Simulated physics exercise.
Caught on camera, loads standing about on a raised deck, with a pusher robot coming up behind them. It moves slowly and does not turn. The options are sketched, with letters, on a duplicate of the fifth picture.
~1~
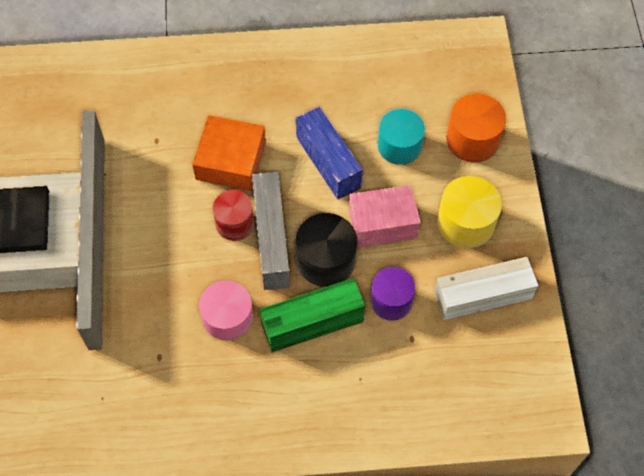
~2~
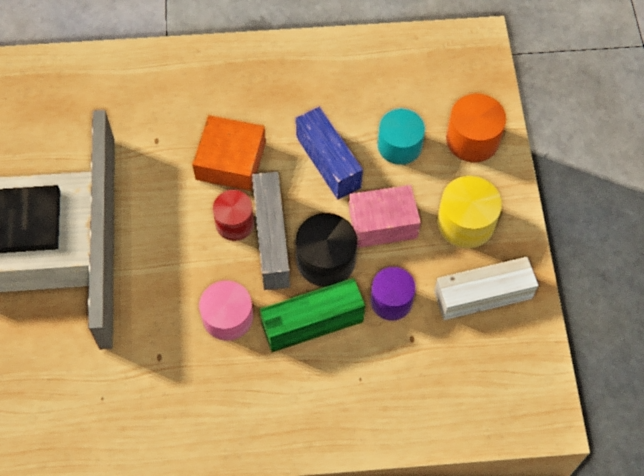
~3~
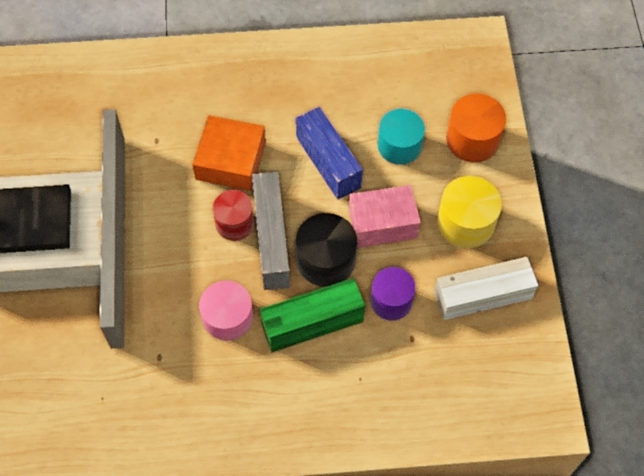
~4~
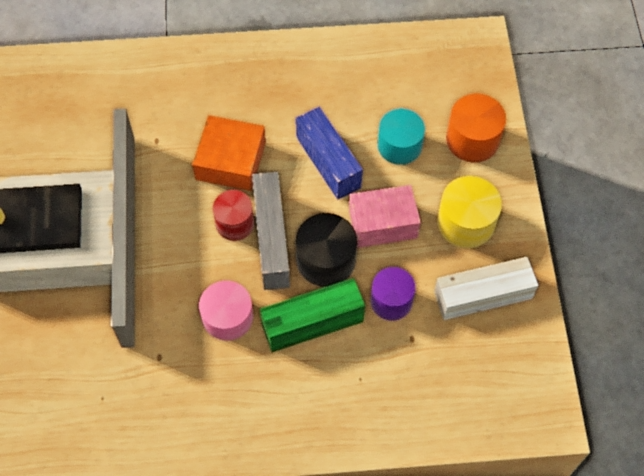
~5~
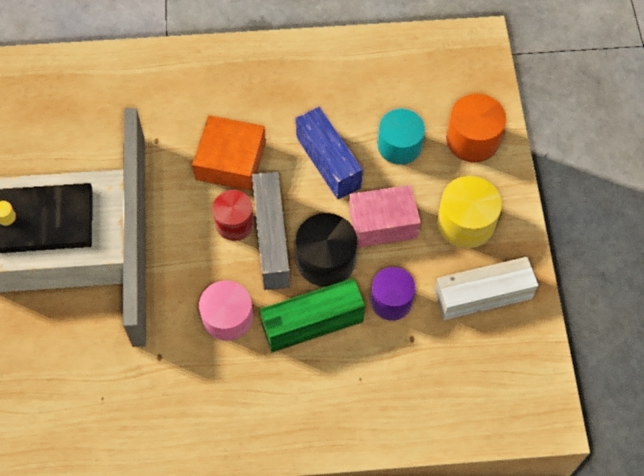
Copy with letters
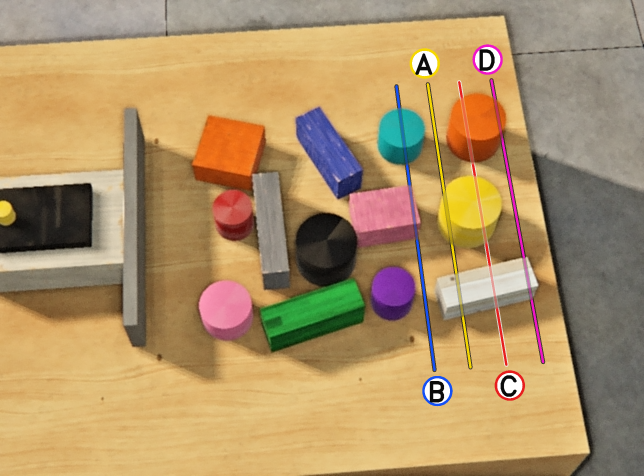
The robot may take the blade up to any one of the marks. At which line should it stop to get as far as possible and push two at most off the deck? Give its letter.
Stop at B.
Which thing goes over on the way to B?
It is the orange canister.
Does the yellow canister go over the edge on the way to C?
Yes.
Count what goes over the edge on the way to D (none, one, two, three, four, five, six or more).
In all, six or more.
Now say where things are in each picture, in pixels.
The first frame shows black canister (326, 250); turquoise canister (401, 136); blue bar (328, 153).
The second frame shows robot (17, 219); grey bar (271, 230).
The third frame shows robot (28, 218); green stick (313, 316).
The fourth frame shows robot (39, 217); orange canister (476, 128).
The fifth frame shows robot (50, 216); orange crate (230, 153); purple canister (393, 294); yellow canister (469, 213).
On the marked copy, A at (448, 216); B at (414, 219); C at (481, 214); D at (516, 212).
Taking B. A third of the way, robot (154, 209); green stick (330, 321); pink canister (272, 311).
Two thirds of the way, robot (256, 202); orange canister (491, 127); yellow canister (485, 217).
When it is over, robot (334, 197); orange canister over the edge; yellow canister (551, 234); one fallen.
As for the rest, A drops three; C drops seven; D drops nine.
